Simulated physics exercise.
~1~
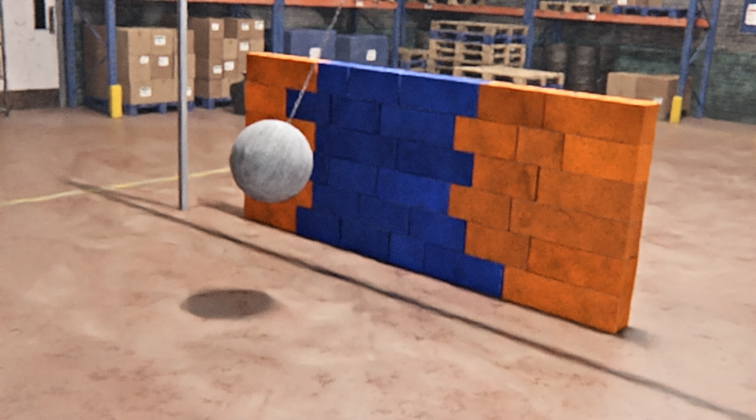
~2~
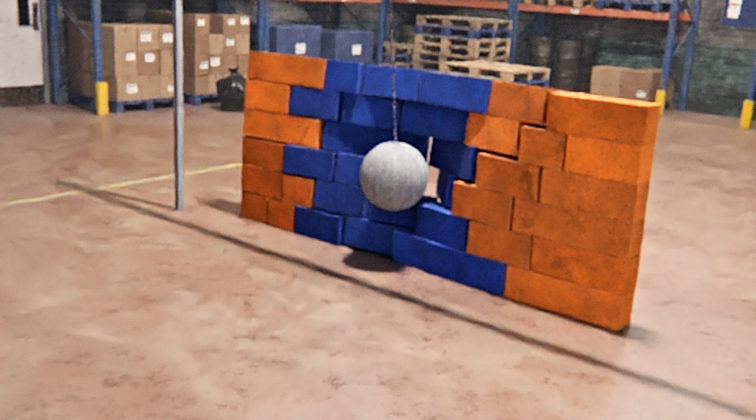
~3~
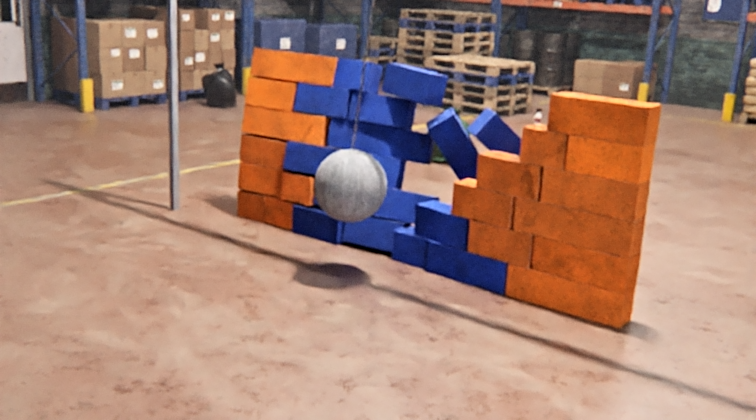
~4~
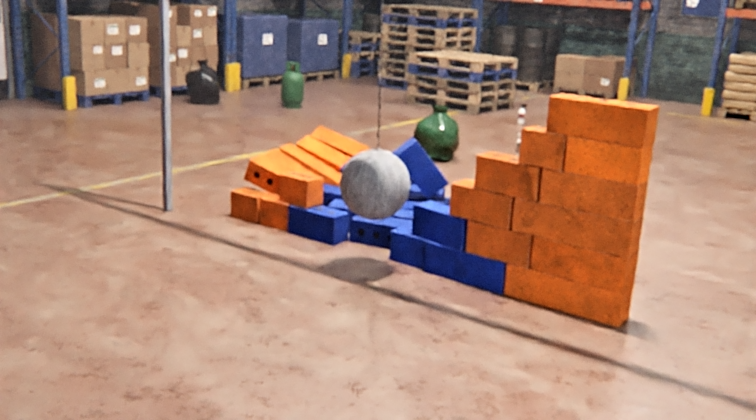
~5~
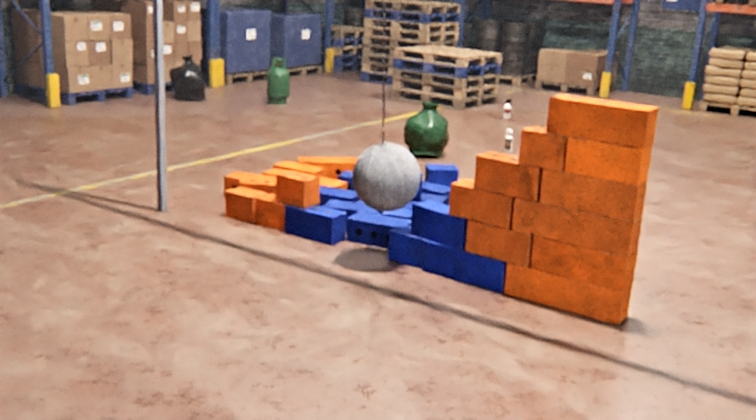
We see a grey ball on a line swing into a wall of orange and blue blocks in a warehouse, knocking through its middle; the left side then collapses into a low heap while the stepped right end stays standing, the ball still hanging in front.
